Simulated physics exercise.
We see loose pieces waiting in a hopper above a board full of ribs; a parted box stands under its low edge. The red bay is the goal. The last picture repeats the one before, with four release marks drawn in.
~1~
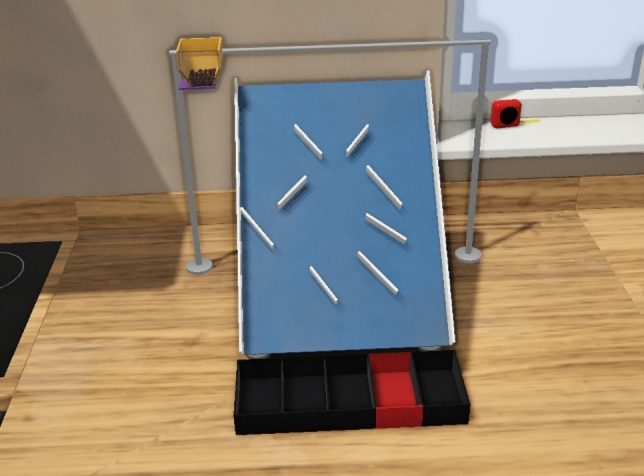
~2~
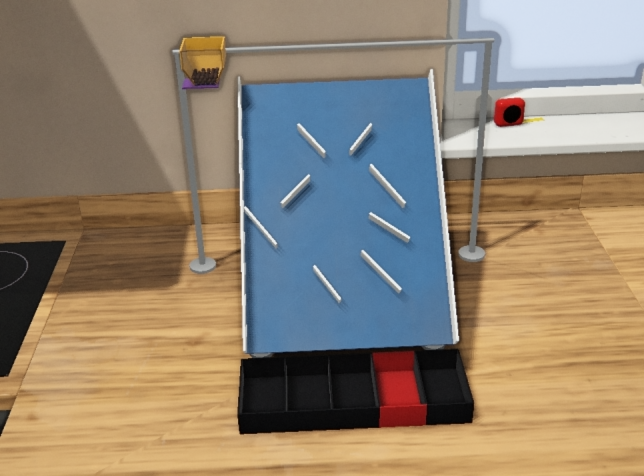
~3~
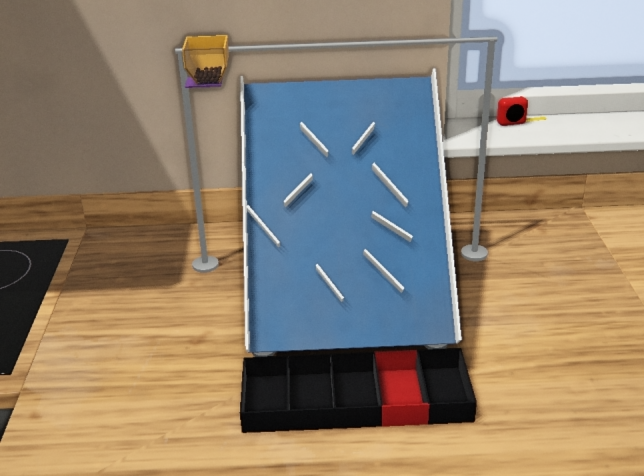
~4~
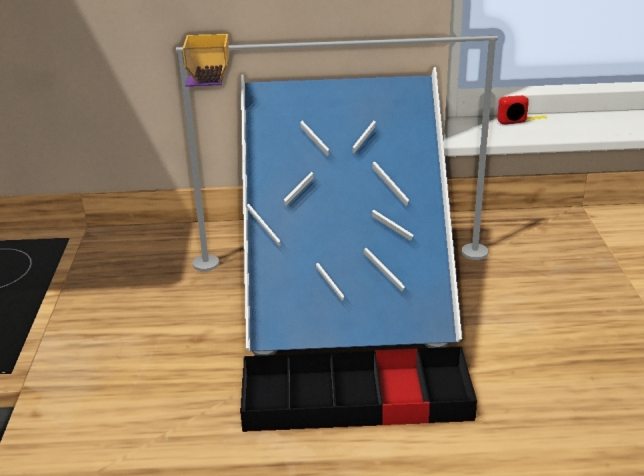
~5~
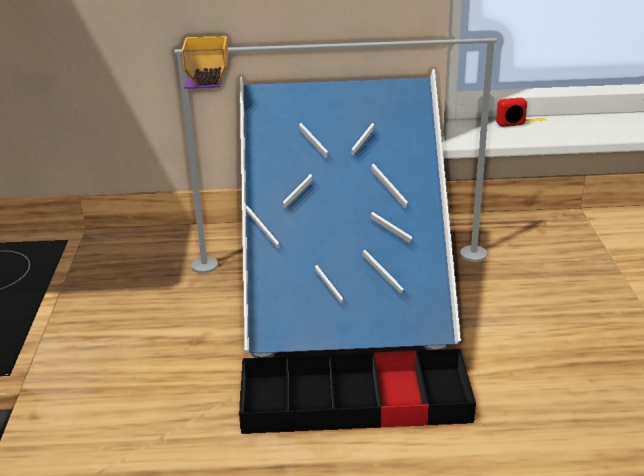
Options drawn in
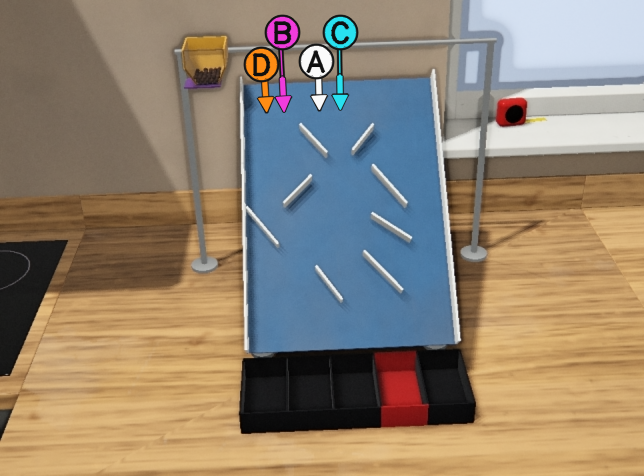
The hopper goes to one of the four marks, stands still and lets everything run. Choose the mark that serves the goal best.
Choose C.
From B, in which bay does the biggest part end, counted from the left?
The second from the left.
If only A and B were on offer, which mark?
The answer is A.
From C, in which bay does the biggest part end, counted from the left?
The fourth from the left.
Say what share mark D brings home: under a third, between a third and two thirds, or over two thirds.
Under a third.
On the marked copy, mark A meets the board at (319, 104); mark B meets the board at (283, 106); mark C meets the board at (340, 104); mark D meets the board at (266, 106).
For mark A, a small share in the red bay, the bulk in other bays.
For mark B, only a few in the red bay, all but a few in other bays, only a few outside the box.
For mark C, close to half in the red bay, close to a third in other bays, only a few outside the box.
For mark D, only a few in the red bay, all but a few in other bays.
